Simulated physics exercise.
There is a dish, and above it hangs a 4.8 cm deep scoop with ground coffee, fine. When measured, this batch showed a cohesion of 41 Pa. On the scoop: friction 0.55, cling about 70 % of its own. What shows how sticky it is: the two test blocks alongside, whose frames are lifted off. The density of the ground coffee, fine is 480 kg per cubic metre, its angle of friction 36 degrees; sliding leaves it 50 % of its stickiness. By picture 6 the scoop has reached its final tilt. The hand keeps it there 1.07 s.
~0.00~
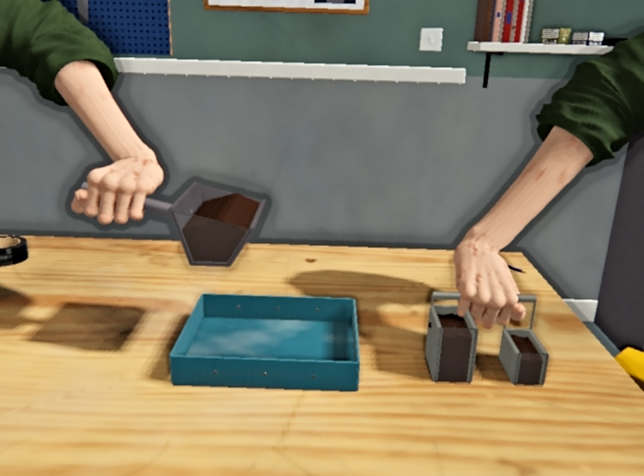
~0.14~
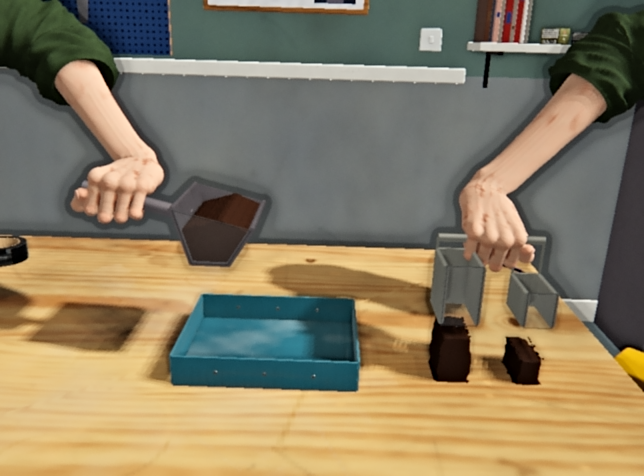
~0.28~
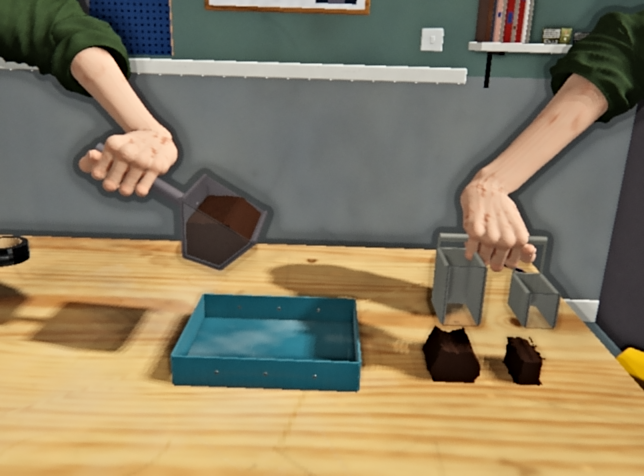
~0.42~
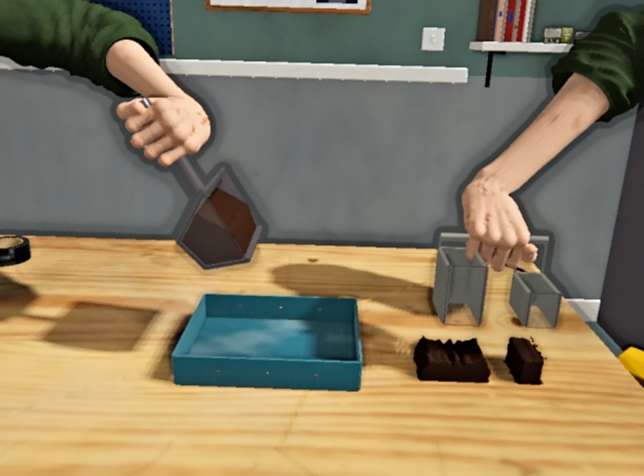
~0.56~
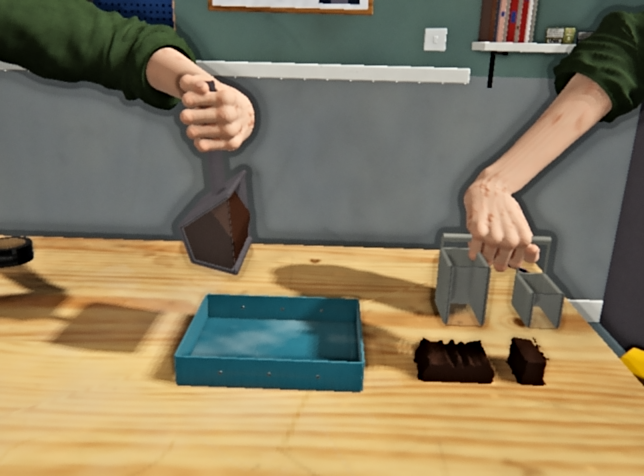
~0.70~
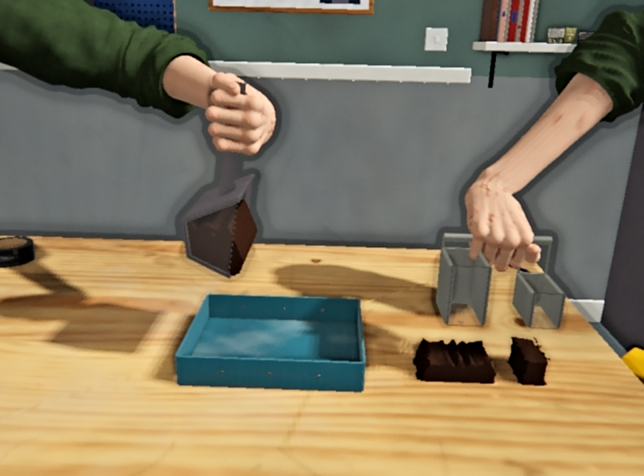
Hand lifting clear moulds off two dark blocks, the taller slumping as another hand steeply tilts a coffee scoop above a dish.
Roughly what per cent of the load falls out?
Roughly 61 per cent.
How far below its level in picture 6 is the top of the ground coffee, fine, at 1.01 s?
0.0 cm.
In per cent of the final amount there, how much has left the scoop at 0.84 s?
Share so far: Roughly 70 percent.
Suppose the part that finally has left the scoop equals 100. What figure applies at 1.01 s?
I'd say near 90 per cent.
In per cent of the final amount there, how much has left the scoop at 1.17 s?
Estimate: Some 100 per cent.
By 0.84 s, the scoop is at 85 degrees and 43 % has left it.
By 1.01 s, the scoop is at 85 degrees and 55 % has left it.
By 1.17 s, the scoop is at 85 degrees and 61 % has left it.
By 1.34 s, the scoop is at 85 degrees and 61 % has left it.
By 1.45 s, at the end, the scoop is at 85 degrees and 61 % has left it.
